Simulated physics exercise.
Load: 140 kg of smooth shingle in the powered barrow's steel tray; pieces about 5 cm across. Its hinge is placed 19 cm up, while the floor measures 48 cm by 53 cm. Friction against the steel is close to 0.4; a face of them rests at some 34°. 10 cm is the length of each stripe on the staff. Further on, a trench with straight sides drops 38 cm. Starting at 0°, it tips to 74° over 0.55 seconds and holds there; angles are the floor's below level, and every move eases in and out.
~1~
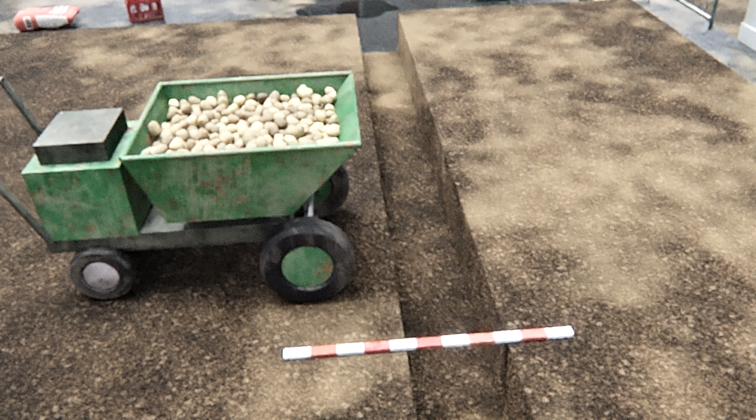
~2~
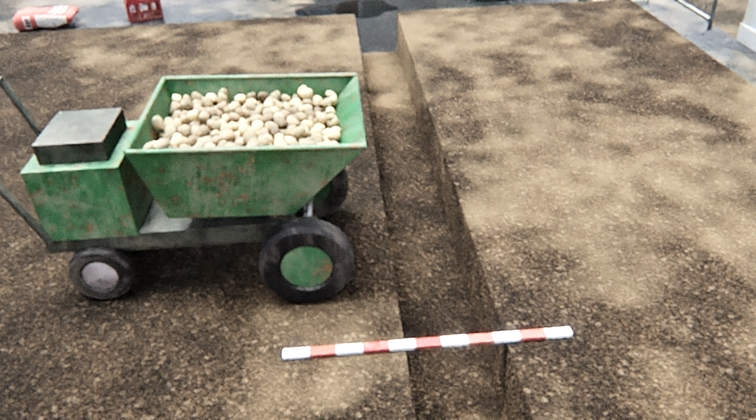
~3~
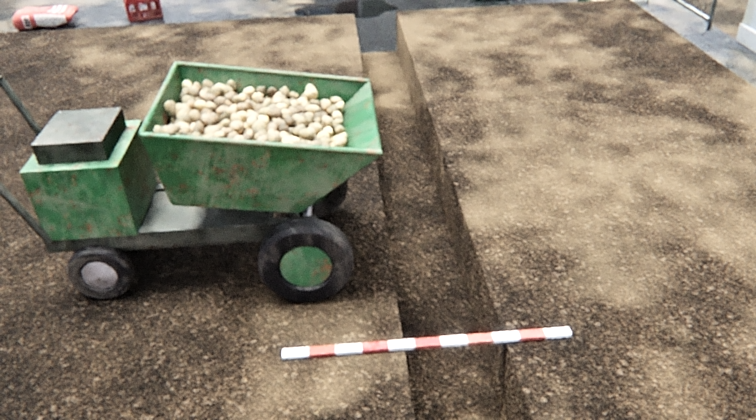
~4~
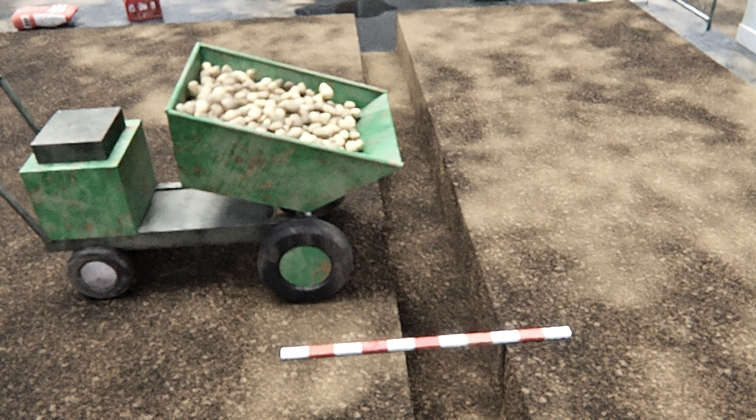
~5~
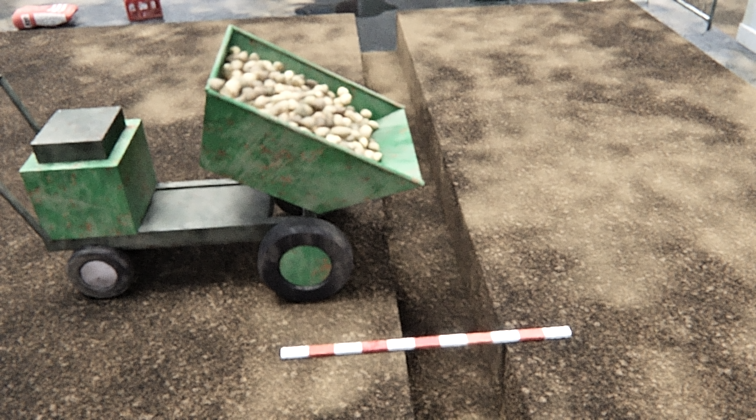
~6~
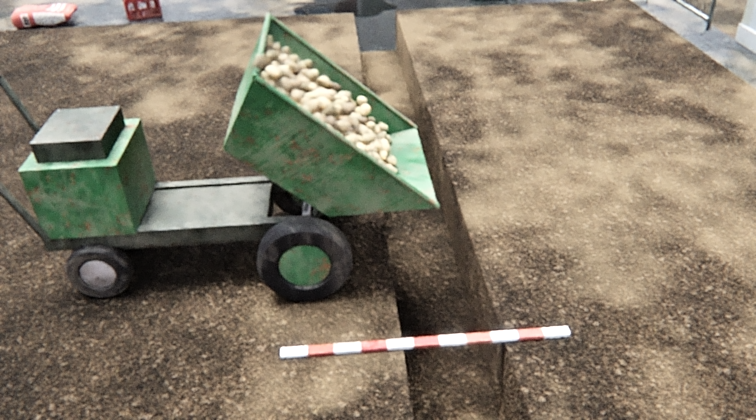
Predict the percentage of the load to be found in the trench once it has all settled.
Roughly 36 percent of the load ends up there.
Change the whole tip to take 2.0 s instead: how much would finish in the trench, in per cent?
Something close to 60 per cent.
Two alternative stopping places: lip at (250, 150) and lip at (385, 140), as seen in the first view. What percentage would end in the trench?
First some 85, then 20 per cent.
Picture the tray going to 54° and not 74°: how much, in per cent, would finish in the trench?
I'd guess some 30 in a hundred.
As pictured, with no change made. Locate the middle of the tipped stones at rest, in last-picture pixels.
Roughly at pixel (516, 235).
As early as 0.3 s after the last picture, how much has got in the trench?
Around 15 per cent of it.
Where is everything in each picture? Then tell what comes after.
In the first picture, the tray is at 0°, its lip at (360, 144); the top of the load is at (262, 114).
In the second picture, the tray is at 2°, its lip at (365, 146); the top of the load is at (223, 115).
In the third picture, the tray is at 9°, its lip at (381, 153); the top of the load is at (200, 99).
In the fourth picture, the tray is at 19°, its lip at (402, 166); the top of the load is at (212, 83).
In the fifth picture, the tray is at 30°, its lip at (423, 184); the top of the load is at (235, 64).
In the sixth picture, lip at (438, 206), floor tilted 42°, highest stones at (267, 52).
Then, 0.1 s after the last picture the floor is at 62°, 100 % in the tray; the foremost stones are at (426, 204).
Then, 0.3 s after the last picture the floor is at 74°, 62 % in the tray, 15 % in the trench, 23 % past the trench; the foremost stones are at (526, 245).
Then, 0.7 s after the last picture the floor is at 74°, 5 % in the tray, 31 % in the trench, 64 % past the trench; the foremost stones are at (737, 223).
Then, 2.7 s after the last picture the floor is at 74°, 0 % in the tray, 36 % in the trench, 64 % past the trench; the foremost stones are past the picture's edge.
